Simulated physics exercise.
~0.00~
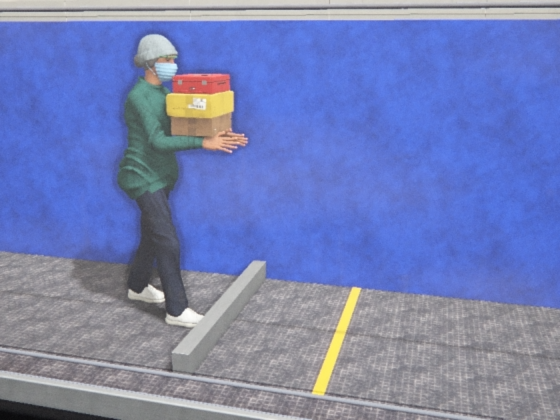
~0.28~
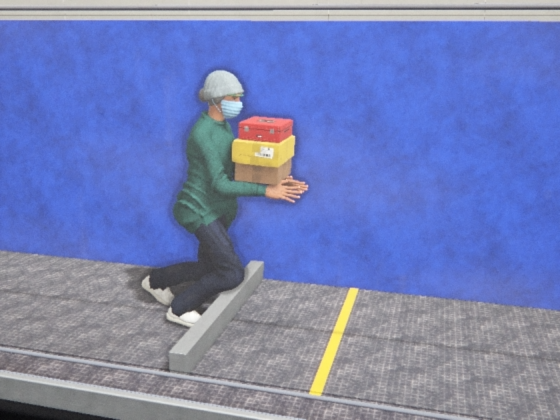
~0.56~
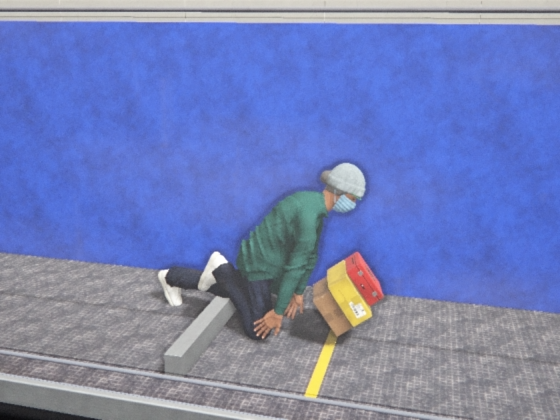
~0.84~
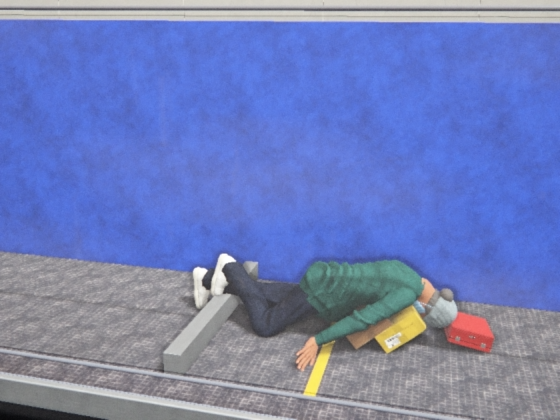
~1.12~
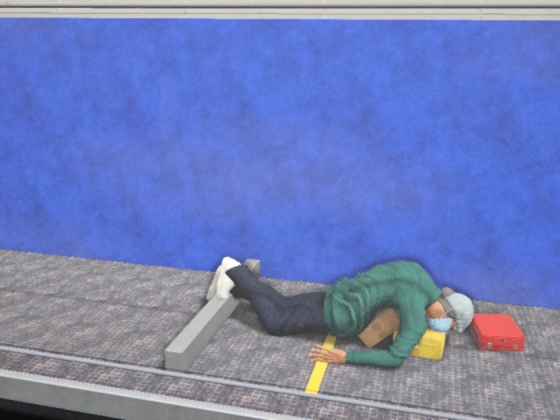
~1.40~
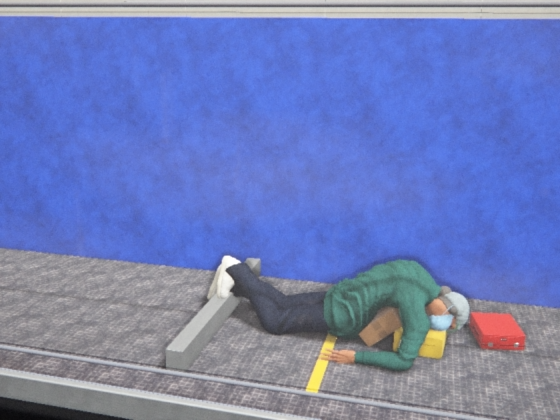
A masked person in a green sweater carrying three stacked boxes toppled forward over a low gray rail, dropping to the knees and then flat, and ended face down on the brown and yellow boxes past the yellow line, the red one lying farthest right.
